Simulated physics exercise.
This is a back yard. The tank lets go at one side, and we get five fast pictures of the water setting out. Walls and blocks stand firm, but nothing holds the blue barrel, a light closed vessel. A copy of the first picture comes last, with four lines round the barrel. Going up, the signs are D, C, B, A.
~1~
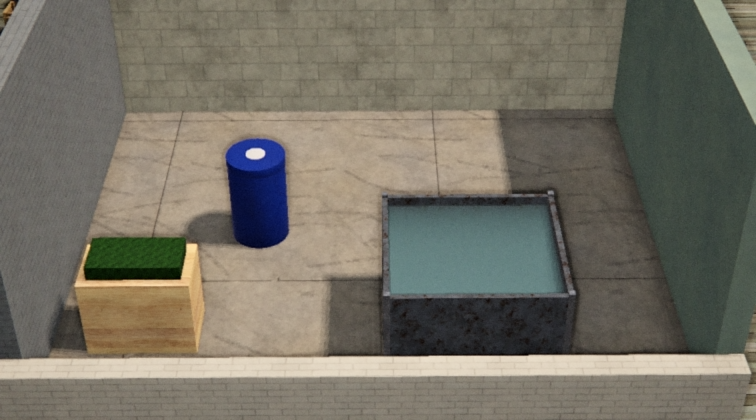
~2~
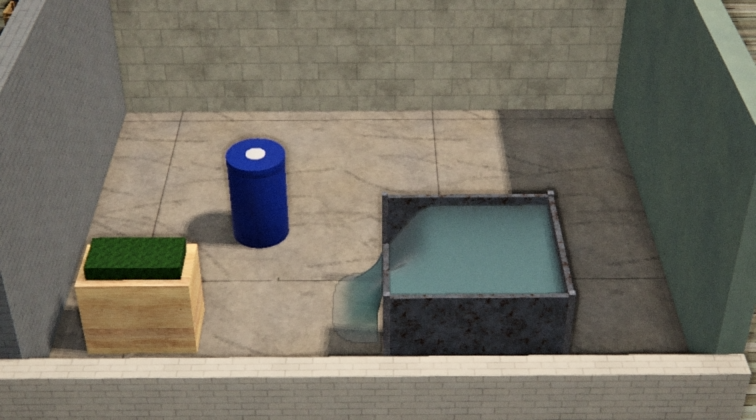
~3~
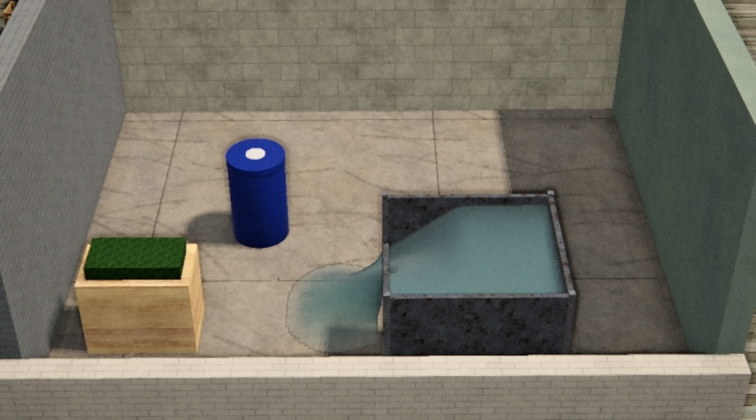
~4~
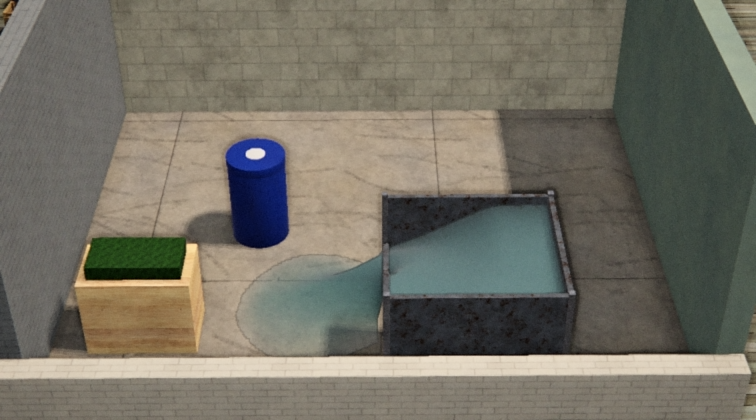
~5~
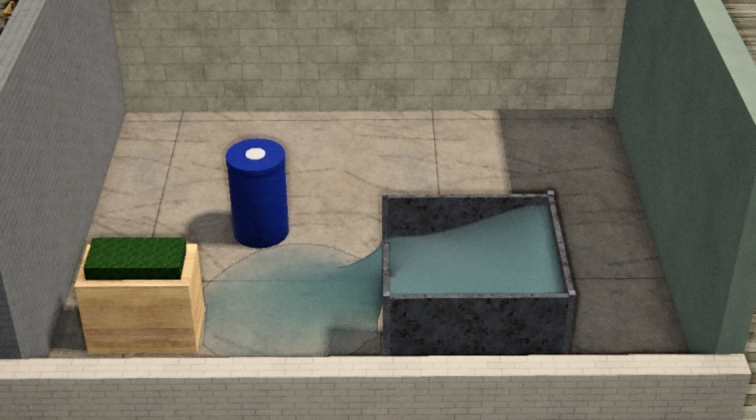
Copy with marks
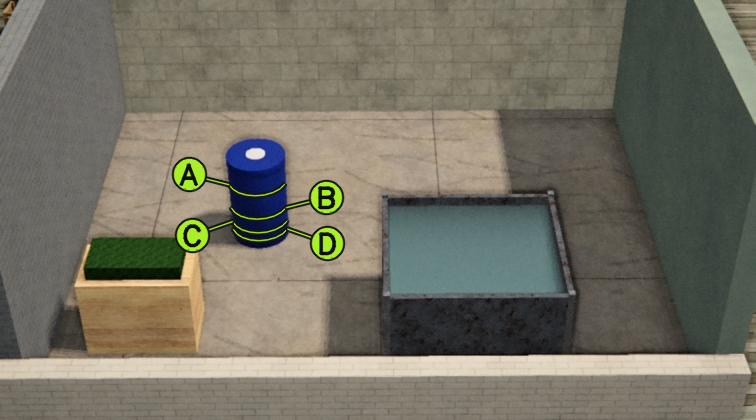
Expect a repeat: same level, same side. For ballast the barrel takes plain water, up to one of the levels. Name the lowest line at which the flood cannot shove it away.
Level B.
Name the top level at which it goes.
Here it is level C.
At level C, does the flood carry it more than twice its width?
No.
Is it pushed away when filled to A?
No, that is safe.
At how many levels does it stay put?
Two.
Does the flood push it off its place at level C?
Yes, it does.
On the marked copy, A at (255, 195); B at (257, 219); C at (258, 232); D at (258, 240); from the bottom up D, C, B, A.
With A, it does not move.
With B, it shifts by a finger or two and stays.
With C, it is pushed about its own width away.
With D, it is pushed about 3 times its own width away.
